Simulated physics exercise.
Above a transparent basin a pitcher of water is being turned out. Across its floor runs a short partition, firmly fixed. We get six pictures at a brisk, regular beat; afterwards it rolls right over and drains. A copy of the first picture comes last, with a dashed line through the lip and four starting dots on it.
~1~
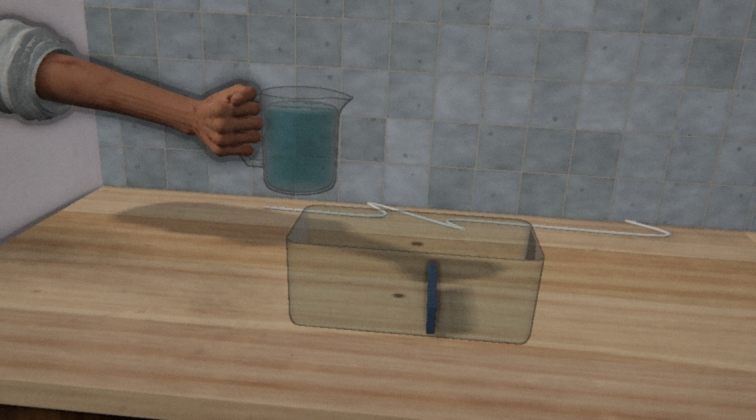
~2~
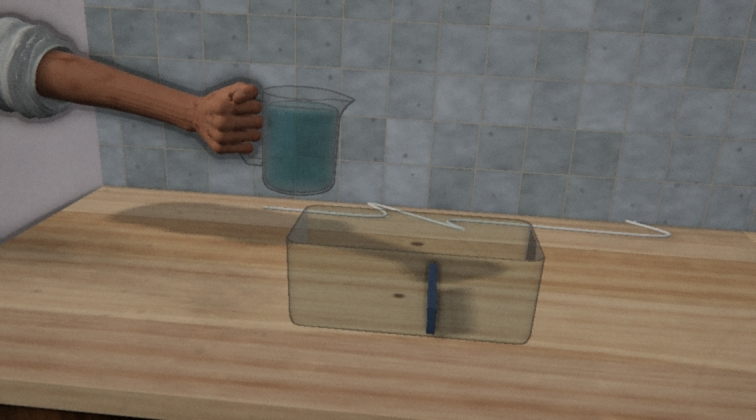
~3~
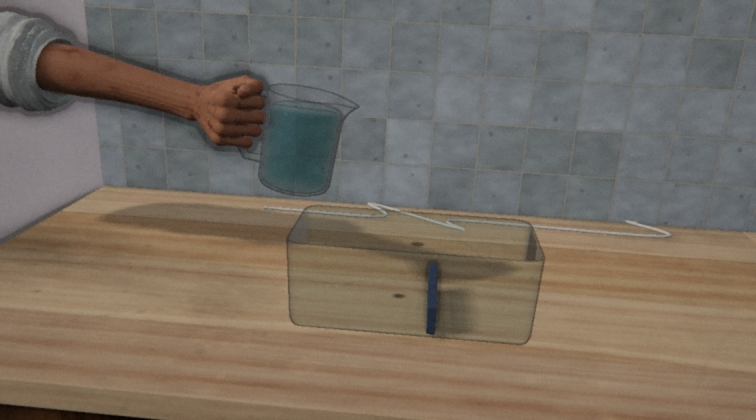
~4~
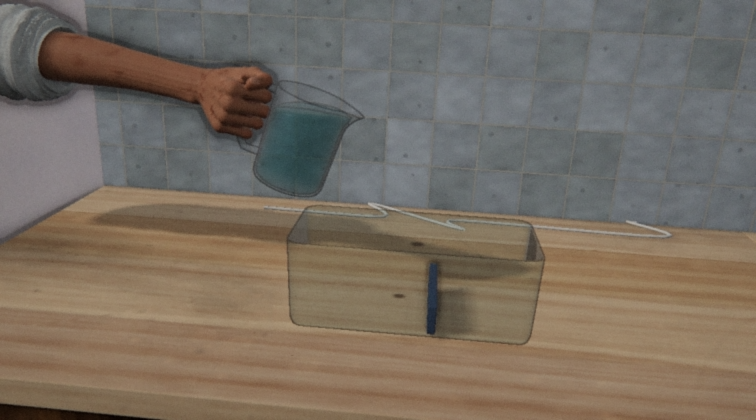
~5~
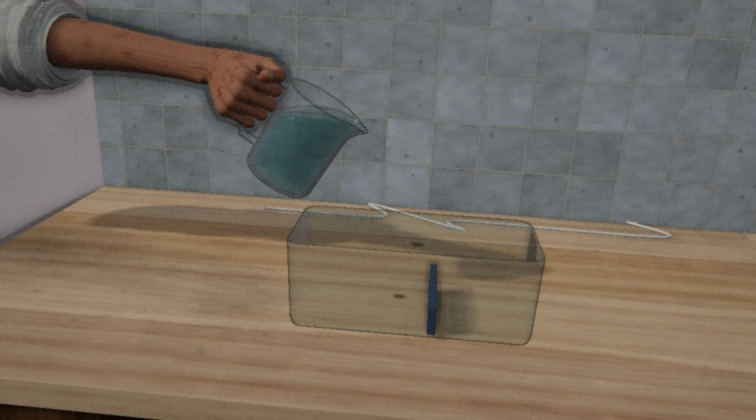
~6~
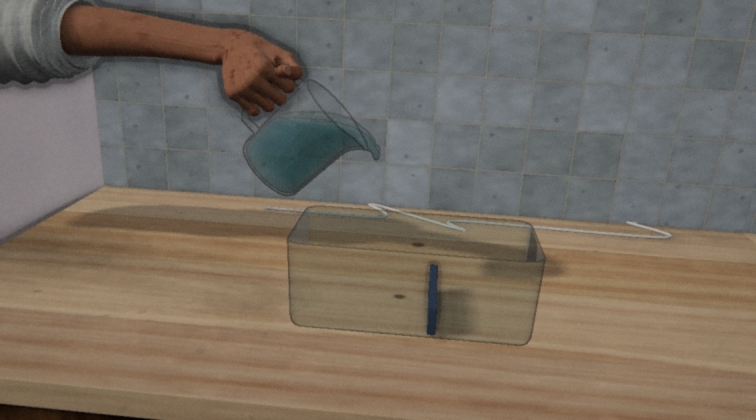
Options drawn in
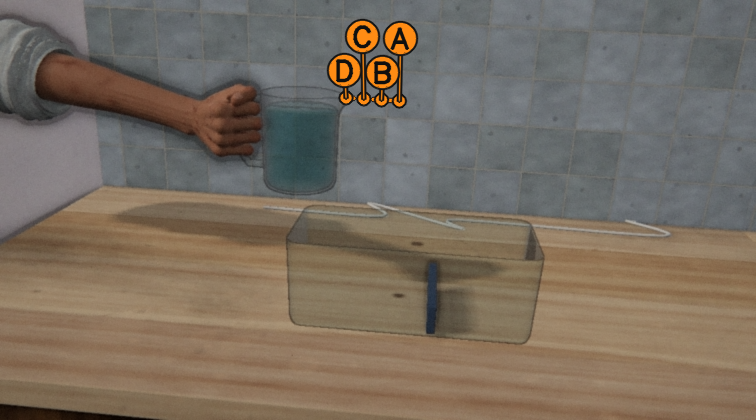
A hand tilts a pitcher of blue water rightward above a clear basin until water reaches its lip.
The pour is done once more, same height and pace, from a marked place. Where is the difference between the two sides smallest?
Best: A.
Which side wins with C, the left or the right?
The left one.
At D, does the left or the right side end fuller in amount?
The left side.
On the marked copy, A at (399, 100); B at (381, 99); C at (363, 98); D at (346, 97).
With A, about 52 % ends left of the wall and 47 % right of it.
With B, about 81 % ends left of the wall and 15 % right of it; 3 % is lost outside.
With C, about 89 % ends left of the wall and 7 % right of it; 4 % is lost outside.
With D, about 90 % ends left of the wall and 8 % right of it.
